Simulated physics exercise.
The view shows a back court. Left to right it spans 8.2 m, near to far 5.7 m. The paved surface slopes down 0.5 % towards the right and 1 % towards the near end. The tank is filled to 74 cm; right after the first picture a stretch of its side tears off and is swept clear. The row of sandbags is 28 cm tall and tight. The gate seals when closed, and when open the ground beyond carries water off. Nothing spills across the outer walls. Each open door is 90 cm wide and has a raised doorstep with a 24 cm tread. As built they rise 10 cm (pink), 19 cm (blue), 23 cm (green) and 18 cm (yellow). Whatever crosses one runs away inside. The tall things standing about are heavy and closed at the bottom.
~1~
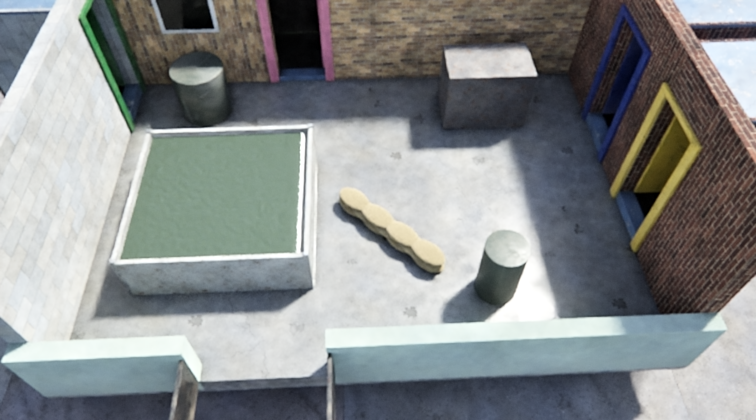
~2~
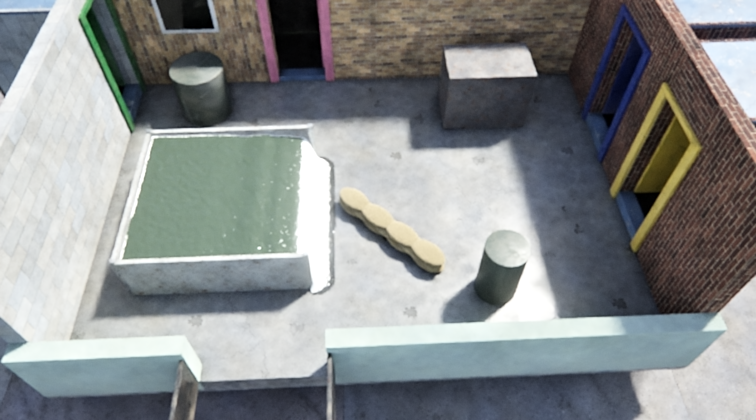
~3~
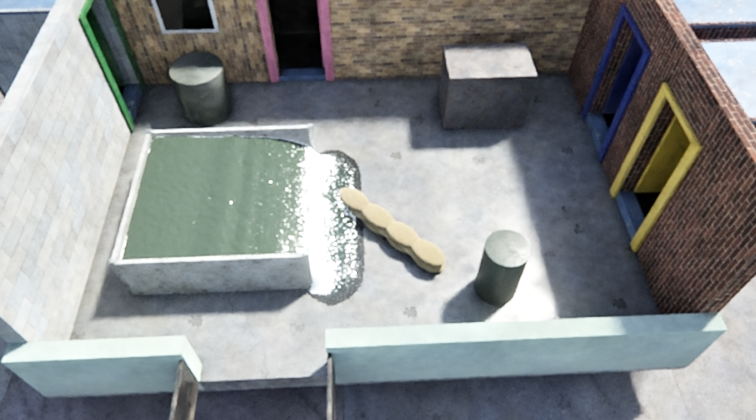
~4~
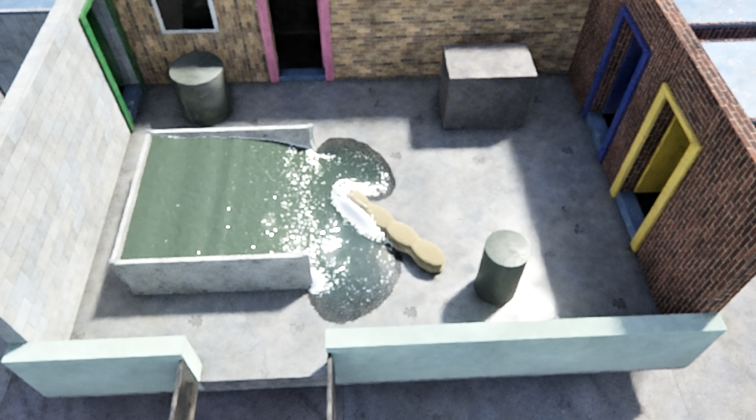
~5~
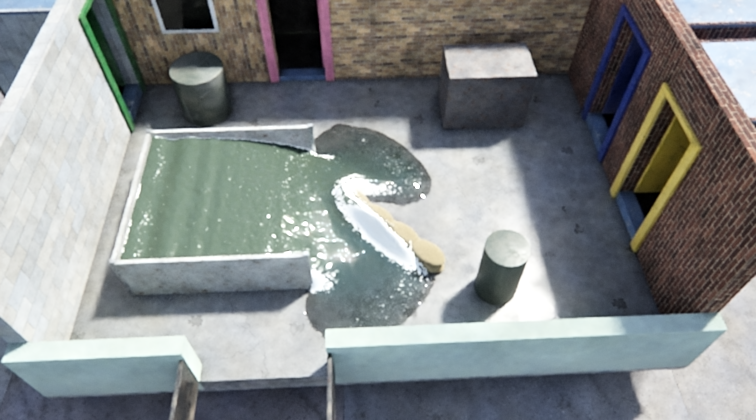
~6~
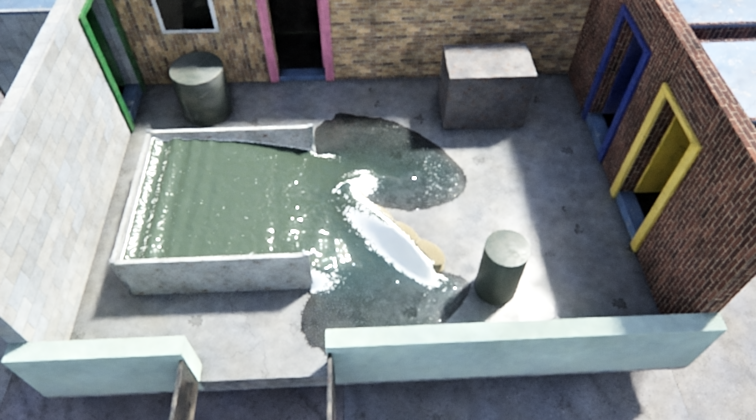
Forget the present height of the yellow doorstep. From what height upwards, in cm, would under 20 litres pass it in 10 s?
Some 23 cm above the ground.
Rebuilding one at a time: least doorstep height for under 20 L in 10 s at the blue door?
Roughly 23 cm at blue.
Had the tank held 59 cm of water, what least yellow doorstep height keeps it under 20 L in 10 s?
About 17 cm.
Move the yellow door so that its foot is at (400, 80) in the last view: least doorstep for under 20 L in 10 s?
Roughly 19 cm.
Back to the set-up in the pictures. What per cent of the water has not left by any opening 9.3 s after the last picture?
Roughly 94 in a hundred.
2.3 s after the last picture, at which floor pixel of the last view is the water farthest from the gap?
Around (565, 77).
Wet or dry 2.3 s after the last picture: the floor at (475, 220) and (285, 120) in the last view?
In turn: Wet, still dry.
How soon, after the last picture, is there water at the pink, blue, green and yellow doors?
Arrival: Pink 2.4 s, blue 0.8 s, green 5.0 s, yellow 1.2 s.
Then, 0.7 s after the last picture water covers 45 % of the floor, deepest (48 cm) near (442, 353); it has not reached the yellow door.
Then, 2.3 s after the last picture water covers 70 % of the floor, deepest (42 cm) near (639, 275); 30 cm at the yellow door, 11 litres in over its 18 cm doorstep.
Then, 9.3 s after the last picture water covers 95 % of the floor, deepest (22 cm) near (665, 343); 10 cm at the yellow door, 46 litres in over its 18 cm doorstep.
At the yellow door as built, the water peaked near 30 cm, 2.3 s after the last picture.
Run again over the same 10 s with other heights there, 43 litres in over 18.5 cm, 14 litres over 25 cm. The limit of 20 litres is kept from about 23 cm up.
